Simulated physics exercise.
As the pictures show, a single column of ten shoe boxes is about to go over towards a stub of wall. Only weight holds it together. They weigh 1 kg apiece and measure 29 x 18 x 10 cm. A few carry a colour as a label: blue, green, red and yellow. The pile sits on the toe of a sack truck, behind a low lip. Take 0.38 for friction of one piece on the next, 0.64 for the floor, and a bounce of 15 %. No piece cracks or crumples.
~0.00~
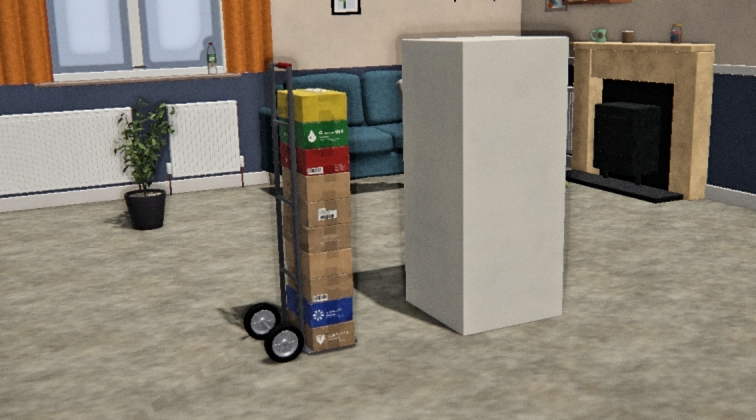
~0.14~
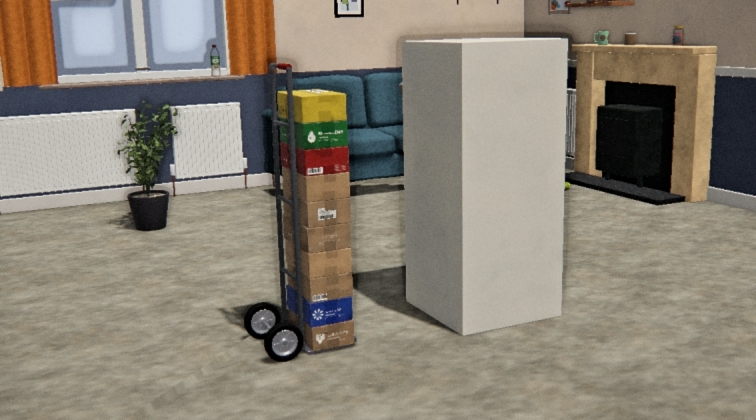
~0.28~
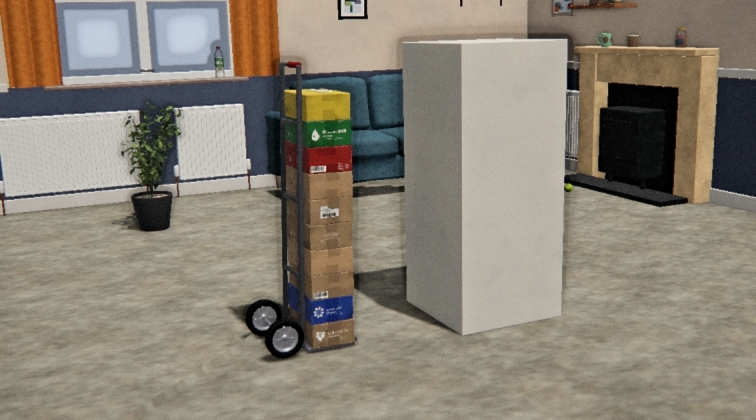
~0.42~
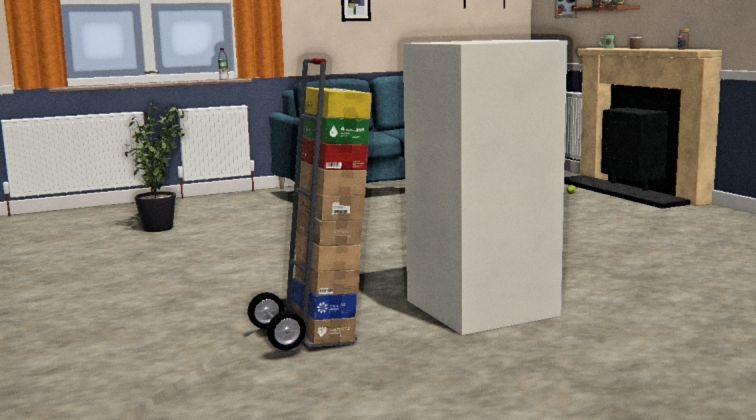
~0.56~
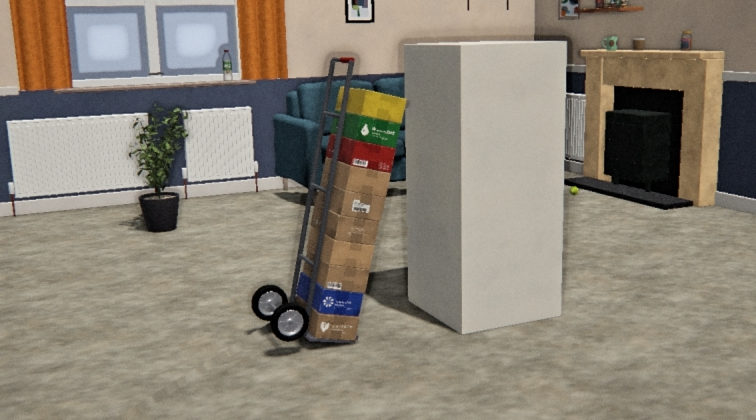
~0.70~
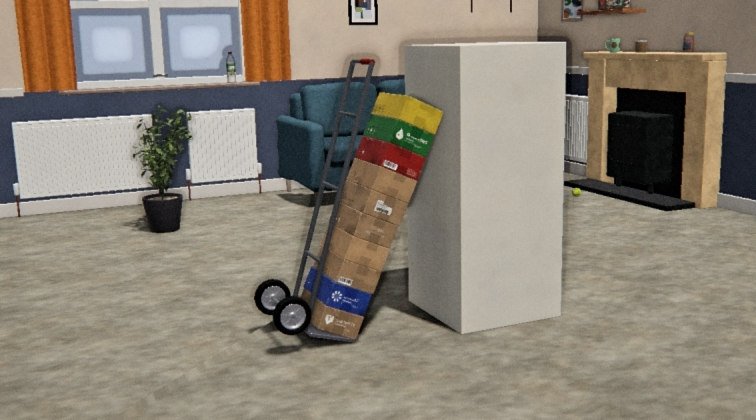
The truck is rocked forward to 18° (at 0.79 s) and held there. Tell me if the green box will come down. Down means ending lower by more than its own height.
That box stays up.
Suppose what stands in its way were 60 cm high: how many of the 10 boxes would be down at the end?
In that case 3.
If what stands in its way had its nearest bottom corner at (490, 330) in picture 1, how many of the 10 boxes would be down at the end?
In that case 4.
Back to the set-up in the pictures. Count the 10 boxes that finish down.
0 of them.
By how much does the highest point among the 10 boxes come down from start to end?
Some 0 cm lower.
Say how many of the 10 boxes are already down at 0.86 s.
At that moment 0.
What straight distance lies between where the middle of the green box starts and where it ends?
Roughly 44 cm away.
Around 0.76 s, none of the 10 boxes down, 10 disturbed; green box tipped 29°, 6 cm lower; red box tipped 29°, 50 mm lower.
Around 0.86 s, none of the 10 boxes down, 10 disturbed; green box tipped 29°, 52 mm lower; blue box tipped 33°.
Finally (1.8 s), none of the 10 boxes down, 10 disturbed; green box tipped 32°, 55 mm lower; blue box tipped 33°; red box tipped 33°, 7 cm lower. Seen by the last camera, middles, green box near (411, 138), blue box near (346, 291).
